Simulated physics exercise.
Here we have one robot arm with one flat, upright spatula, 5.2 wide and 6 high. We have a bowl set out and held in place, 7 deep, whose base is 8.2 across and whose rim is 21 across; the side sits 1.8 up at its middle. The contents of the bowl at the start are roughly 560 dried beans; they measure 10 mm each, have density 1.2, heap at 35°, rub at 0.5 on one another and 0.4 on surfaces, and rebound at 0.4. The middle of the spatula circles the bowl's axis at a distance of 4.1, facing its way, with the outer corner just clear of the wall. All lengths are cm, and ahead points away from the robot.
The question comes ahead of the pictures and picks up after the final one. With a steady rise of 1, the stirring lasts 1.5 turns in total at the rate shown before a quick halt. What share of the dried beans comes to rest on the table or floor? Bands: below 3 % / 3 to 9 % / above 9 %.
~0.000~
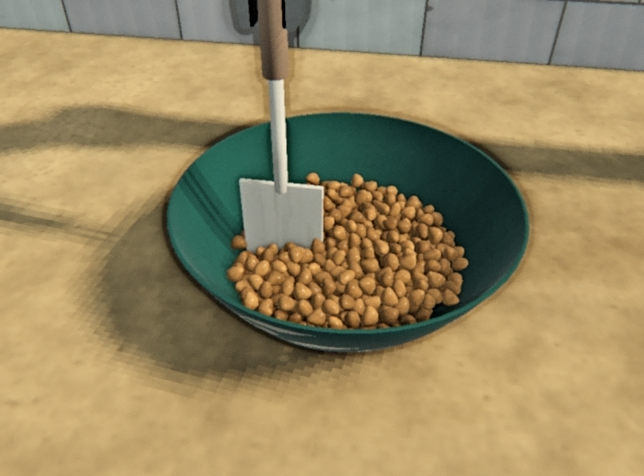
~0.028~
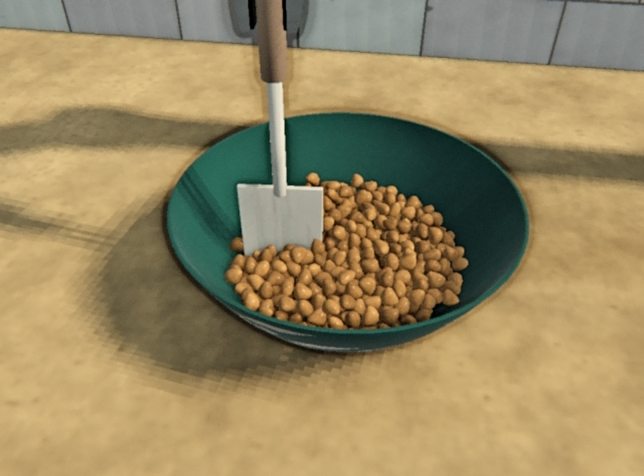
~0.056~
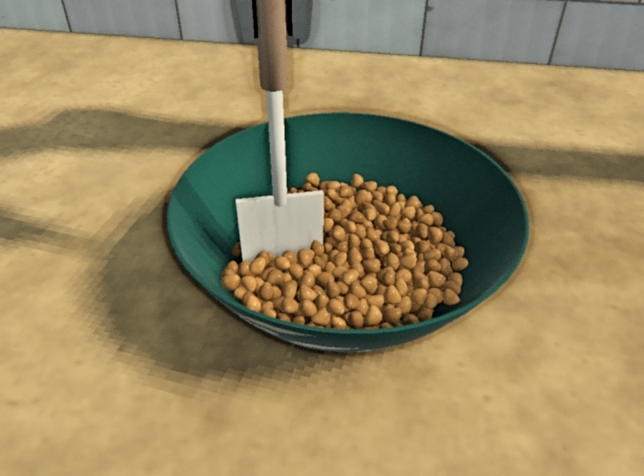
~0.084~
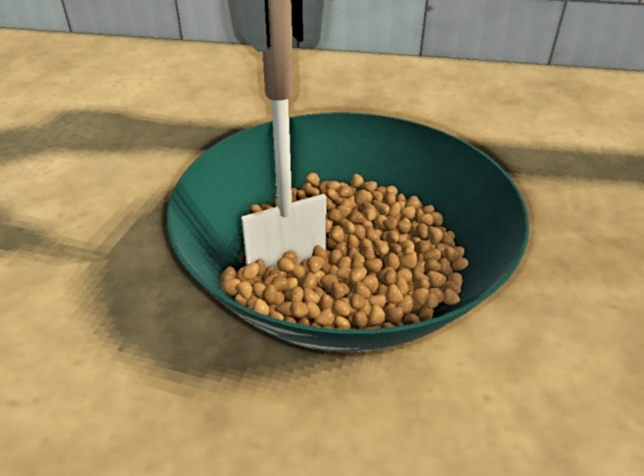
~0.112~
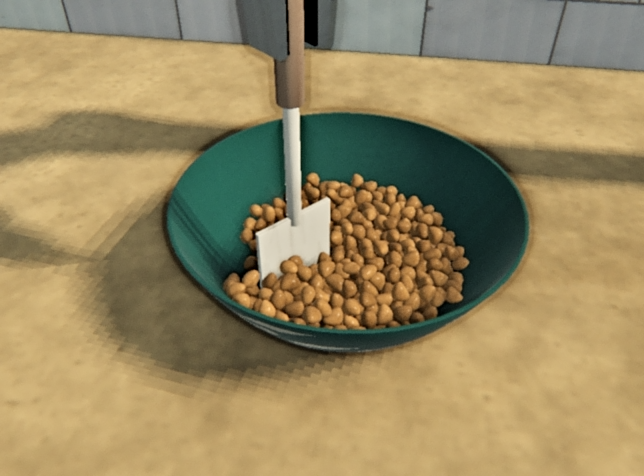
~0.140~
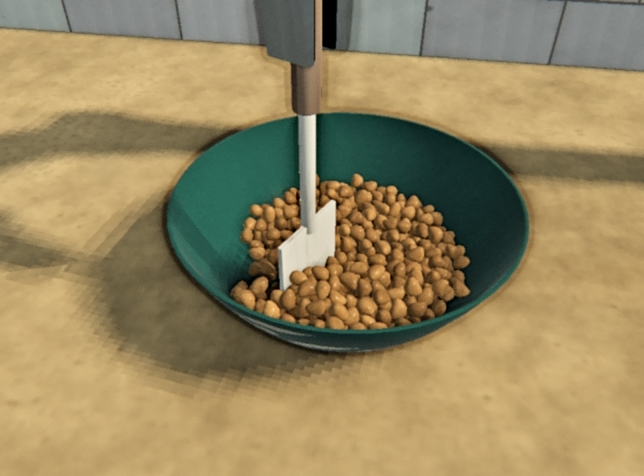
Below 3 %.
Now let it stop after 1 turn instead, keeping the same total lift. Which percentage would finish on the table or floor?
I'd expect some 0 per cent.
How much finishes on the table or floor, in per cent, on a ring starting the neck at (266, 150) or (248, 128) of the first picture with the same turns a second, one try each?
I'd put it at around 5 and 0 percent.
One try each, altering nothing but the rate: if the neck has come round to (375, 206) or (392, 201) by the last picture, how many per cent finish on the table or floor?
Some 25 and 30 per cent.
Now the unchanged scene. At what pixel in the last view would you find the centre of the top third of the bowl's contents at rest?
Close to (411, 238).
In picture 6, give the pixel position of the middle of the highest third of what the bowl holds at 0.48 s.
Centre estimate: Approx. (358, 165) px.
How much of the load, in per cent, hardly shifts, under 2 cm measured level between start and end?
Around 5 in a hundred.
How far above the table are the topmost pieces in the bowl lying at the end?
About 7.0 centimetres.
After 0.48 s, 251° round, highest piece 9 above the table; 554 in the bowl, 4 in flight or on the tool.
After 0.83 s, 76° round, highest piece 9 above the table; 553 in the bowl, 4 on the table or floor, 1 in flight or on the tool.
After 1.20 s, 180° round, highest piece 8 above the table; 551 in the bowl, 7 on the table or floor.
After 1.90 s, 180° round, highest piece 8 above the table; 551 in the bowl, 7 on the table or floor.
In the end, 551 in the bowl, 7 on the table or floor. That is 1 % on the table or floor.
